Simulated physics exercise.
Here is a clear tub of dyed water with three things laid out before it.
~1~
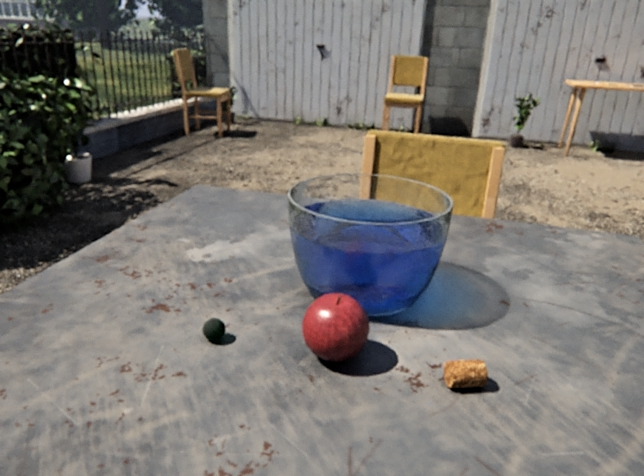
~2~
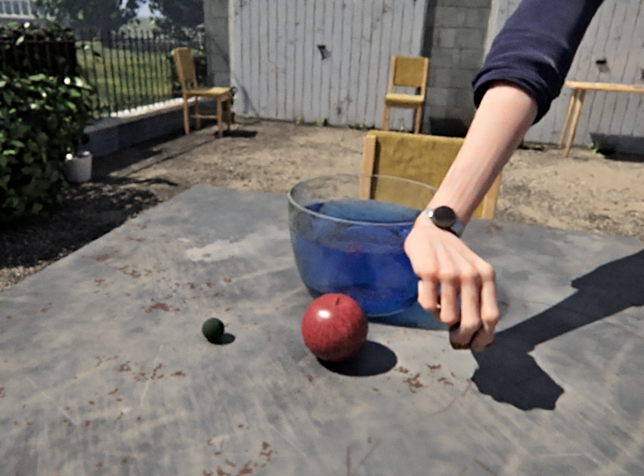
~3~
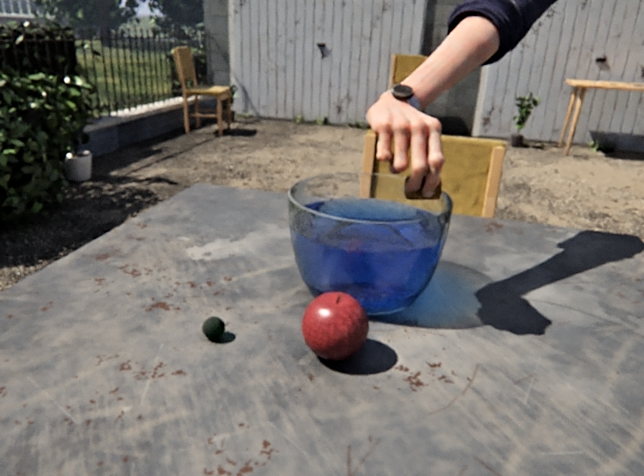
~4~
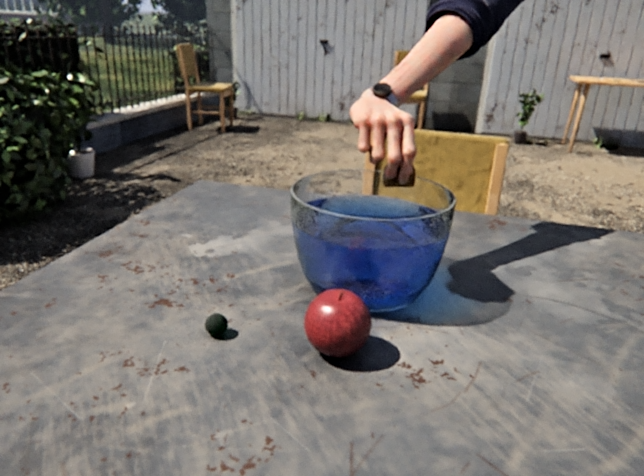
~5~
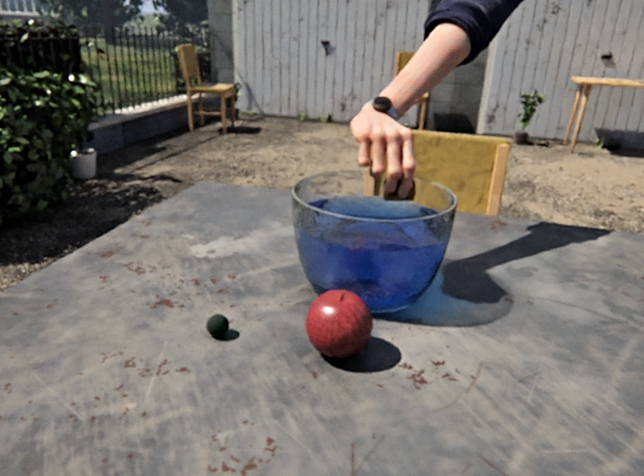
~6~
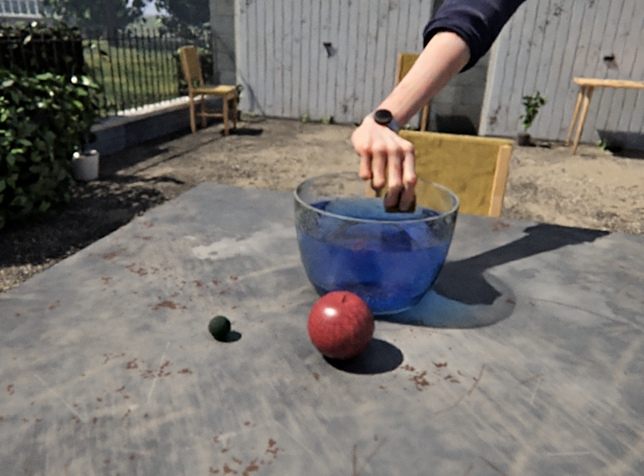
A hand picks up the cork and lowers it over a bowl of blue water.
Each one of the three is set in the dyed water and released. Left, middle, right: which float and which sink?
Left one lies at the bottom, middle one rests at the top, right one rests at the top.
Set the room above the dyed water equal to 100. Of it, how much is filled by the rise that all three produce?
Close to 14 percent of that free room.
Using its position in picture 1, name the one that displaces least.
That would be the piece at the far right.
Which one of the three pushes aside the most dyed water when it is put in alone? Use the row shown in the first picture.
I say the central item.
A moment on, the cork stays afloat.
Further on, the apple stays afloat.
When it is over, the glass marble drops to the bottom; afloat, apple and cork.
